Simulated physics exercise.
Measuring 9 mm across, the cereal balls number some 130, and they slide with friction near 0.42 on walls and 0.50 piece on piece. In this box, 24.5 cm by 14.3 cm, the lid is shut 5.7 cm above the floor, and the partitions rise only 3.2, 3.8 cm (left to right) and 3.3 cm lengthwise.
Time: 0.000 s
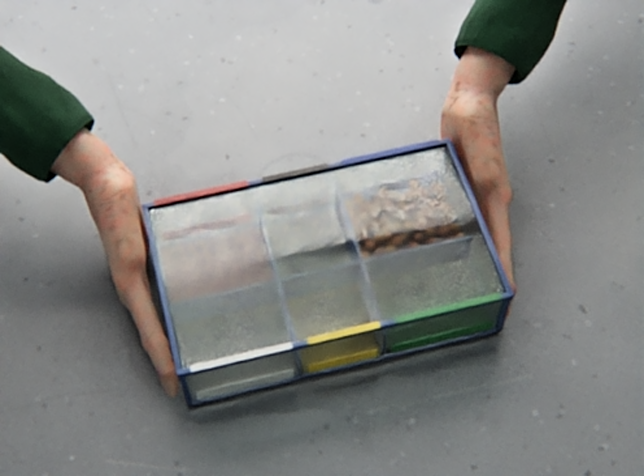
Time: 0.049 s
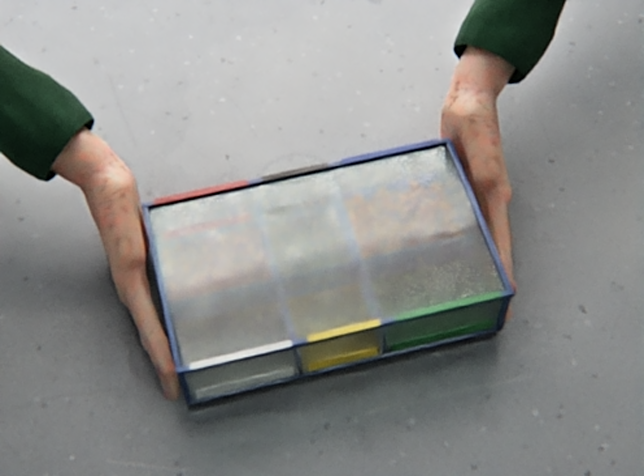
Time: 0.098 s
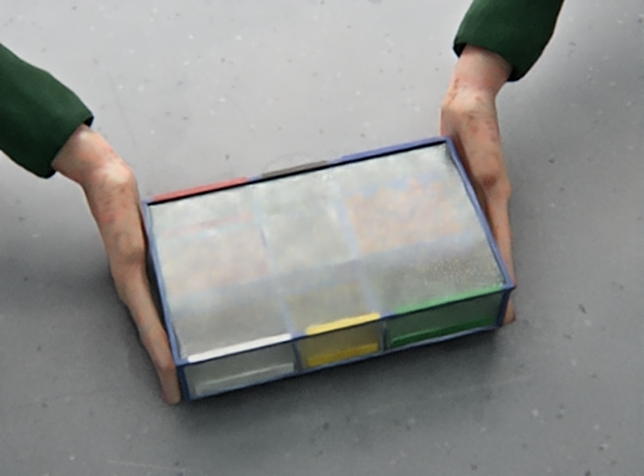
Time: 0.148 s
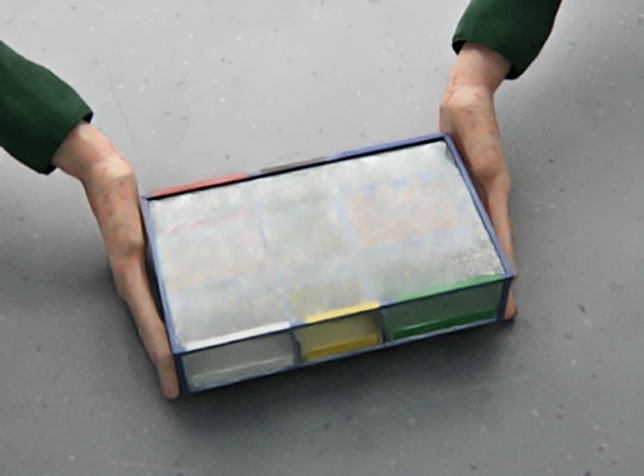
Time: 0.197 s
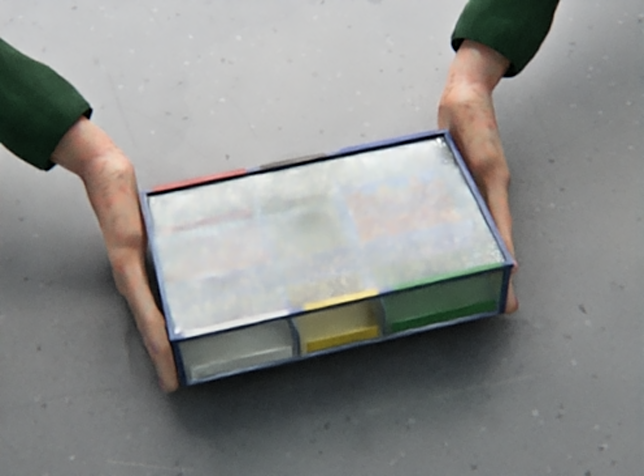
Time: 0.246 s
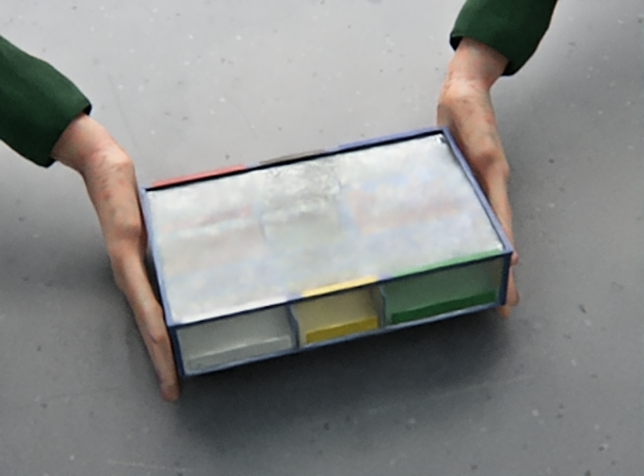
A shallow, clear-topped box with blue edges and a divided interior is held between two hands in dark green sleeves, seen from above against a speckled grey floor. Red, dark and blue strips line its back edge, with white, yellow and green along the front, and brown balls show at the back right before the lid turns cloudy. The hands gradually tilt the box, raising its front side slightly, while the camera stays still.
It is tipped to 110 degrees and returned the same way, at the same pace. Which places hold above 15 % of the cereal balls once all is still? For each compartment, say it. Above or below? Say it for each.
Red: Below, blue: Above, green: Below, yellow: Below, white: Below, black: Below.
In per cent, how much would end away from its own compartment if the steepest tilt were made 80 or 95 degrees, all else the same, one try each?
Some 0 and 0 per cent.
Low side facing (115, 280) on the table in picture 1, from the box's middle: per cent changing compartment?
Something like 50 per cent of the pieces.
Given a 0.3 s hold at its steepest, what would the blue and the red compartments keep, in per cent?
In per cent: Blue 100; red 0.
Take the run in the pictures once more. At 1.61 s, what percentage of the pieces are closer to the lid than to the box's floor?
Roughly 50 percent of the pieces.
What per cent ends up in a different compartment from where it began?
0 per cent, roughly.
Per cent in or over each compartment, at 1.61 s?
You'd see red at 0, blue at 100, green at 0, yellow at 0, white at 0 and black at 0 per cent.
Then, at 1.61 s, tilt 110 degrees; blue 100 %.
Then, at 2.52 s, tilt 51 degrees; blue 100 %.
Then, at 3.43 s, tilt 0 degrees; blue 100 %.
In the end, at 3.9 s, red 0 %, blue 100 %, green 0 %, yellow 0 %, white 0 %, black 0 %.
